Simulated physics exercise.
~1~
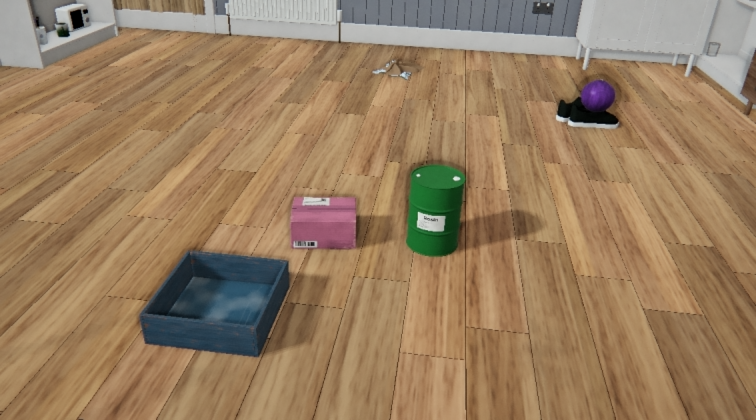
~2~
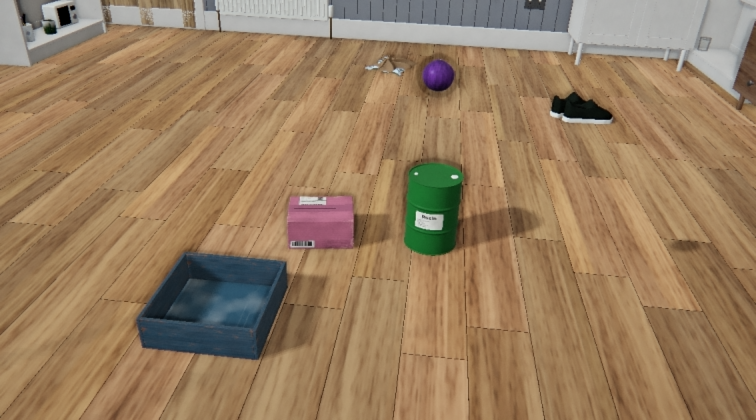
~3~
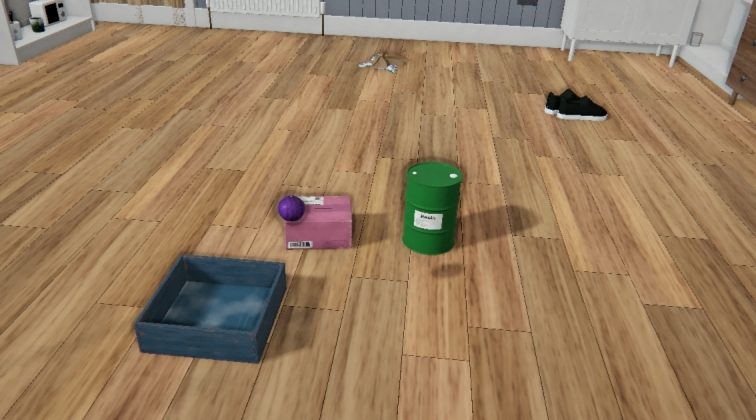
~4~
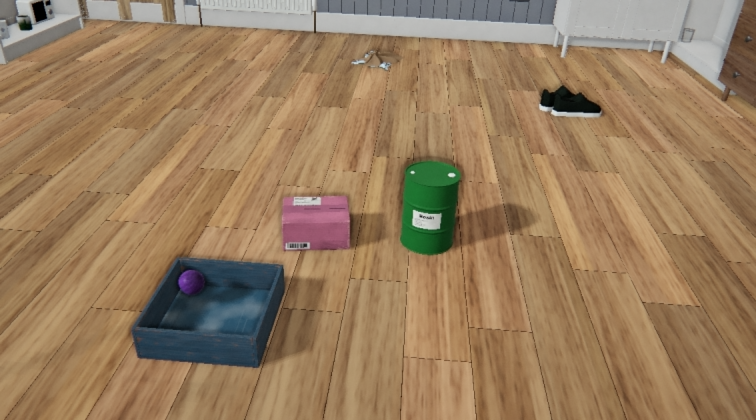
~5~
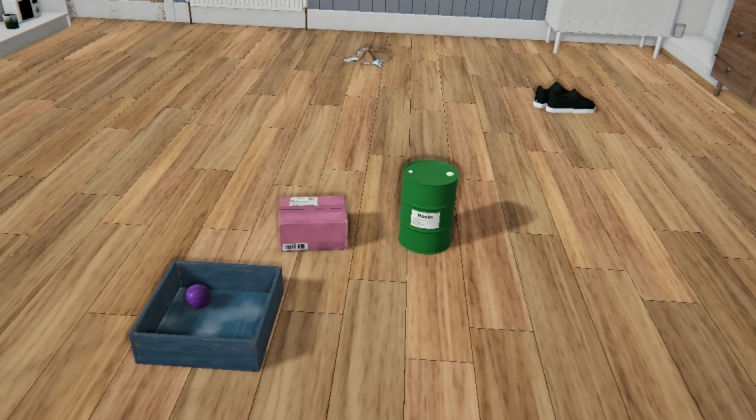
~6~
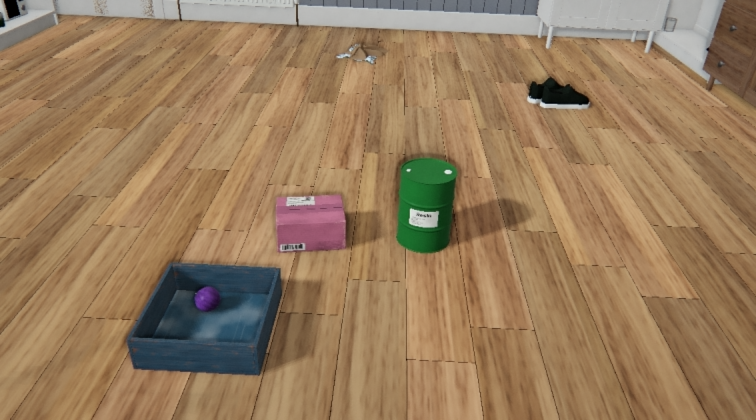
A small purple ball travels left across a wooden floor from near some dark shoes, passing behind a green canister and a pink parcel, and drops into an open blue box, where it shifts slightly right and remains while the canister and parcel stay in place.
